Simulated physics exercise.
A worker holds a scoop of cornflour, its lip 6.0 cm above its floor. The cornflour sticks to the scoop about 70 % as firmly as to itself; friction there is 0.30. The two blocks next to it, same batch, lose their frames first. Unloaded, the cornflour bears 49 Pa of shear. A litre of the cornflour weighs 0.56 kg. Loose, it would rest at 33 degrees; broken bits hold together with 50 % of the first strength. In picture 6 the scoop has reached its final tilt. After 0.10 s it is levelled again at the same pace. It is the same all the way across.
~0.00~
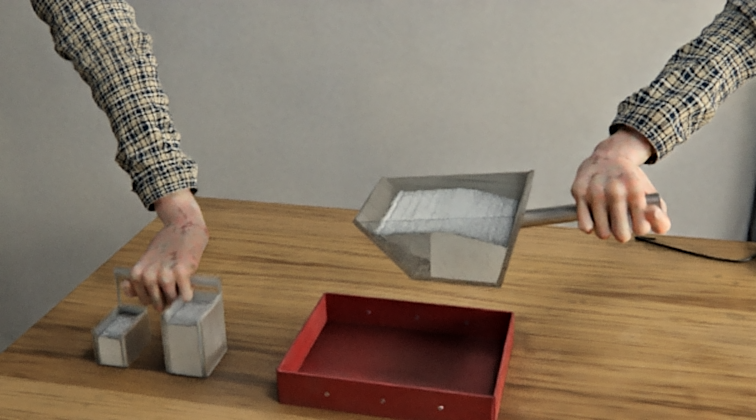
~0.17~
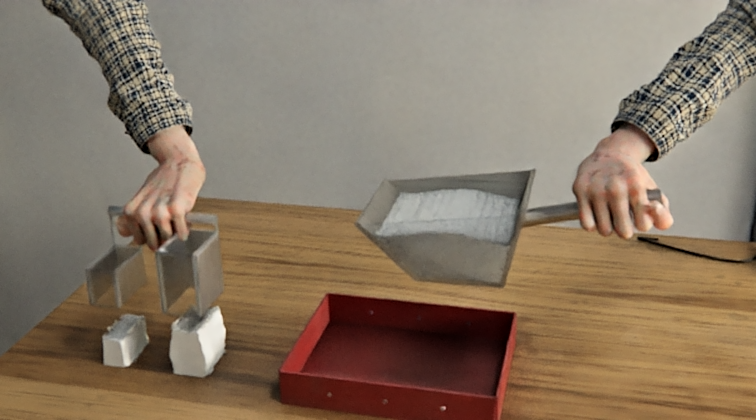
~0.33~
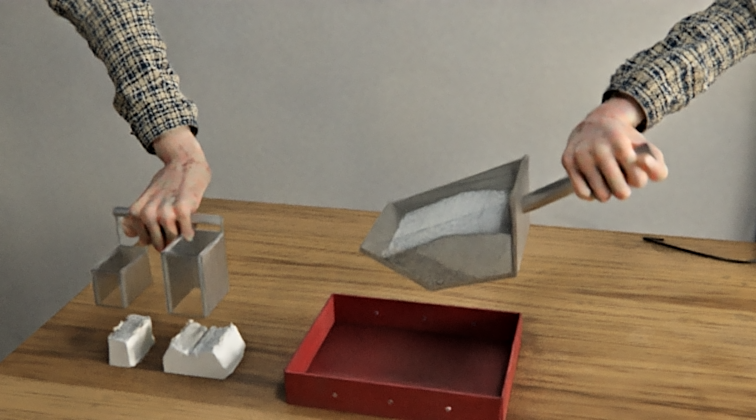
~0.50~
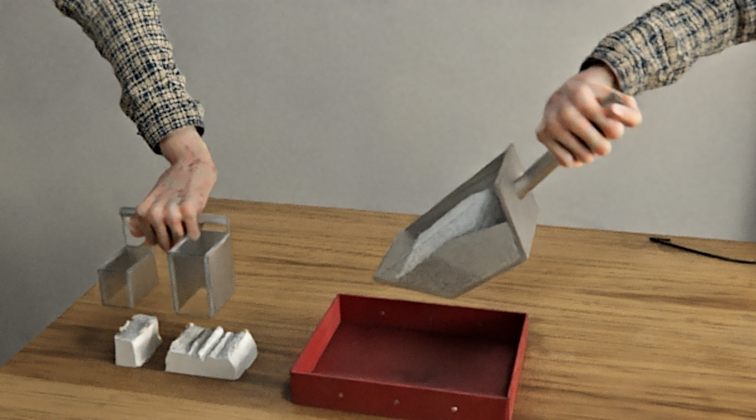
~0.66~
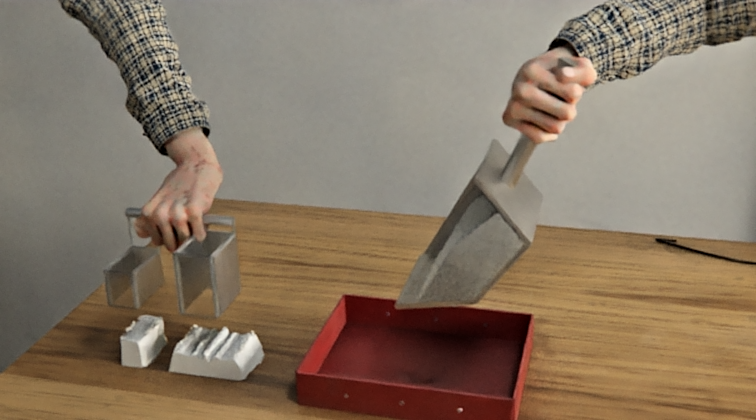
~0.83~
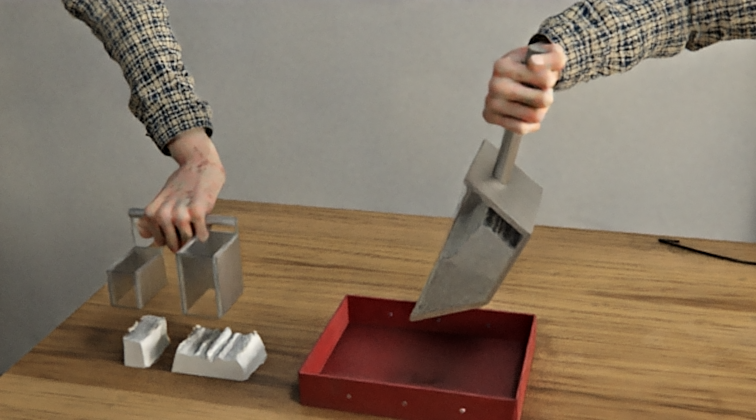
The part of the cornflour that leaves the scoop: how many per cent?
Close to 45 per cent.
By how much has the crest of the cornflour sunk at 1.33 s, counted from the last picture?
Roughly 3.5 cm.
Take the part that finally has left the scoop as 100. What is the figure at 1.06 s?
About 70 %.
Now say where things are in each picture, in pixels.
In the first frame, lip at (357, 220), tilt 0 degrees; highest point of the cornflour at (441, 233); test blocks 4.0 cm, 7.2 cm high (left to right).
In the second frame, lip at (359, 223), tilt 1 degrees; highest point of the cornflour at (449, 234); test blocks 3.9 cm, 6.4 cm high (left to right).
In the third frame, lip at (362, 248), tilt 17 degrees; highest point of the cornflour at (506, 235); test blocks 3.9 cm, 4.0 cm high (left to right).
In the fourth frame, lip at (375, 277), tilt 35 degrees; highest point of the cornflour at (503, 223); test blocks 3.9 cm, 3.3 cm high (left to right).
In the fifth frame, lip at (397, 304), tilt 54 degrees; highest point of the cornflour at (497, 215); test blocks 3.9 cm, 3.3 cm high (left to right).
In the sixth frame, lip at (411, 316), tilt 63 degrees; highest point of the cornflour at (483, 226); test blocks 3.9 cm, 3.3 cm high (left to right).
By 1.06 s, the scoop is at 58 degrees and 31 % has left it.
By 1.33 s, the scoop is at 28 degrees and 45 % has left it.
By 1.59 s, the scoop is at 2 degrees and 45 % has left it.
By 1.86 s, the scoop is at 0 degrees and 45 % has left it.
By 1.96 s, at the end, the scoop is at 0 degrees and 45 % has left it.
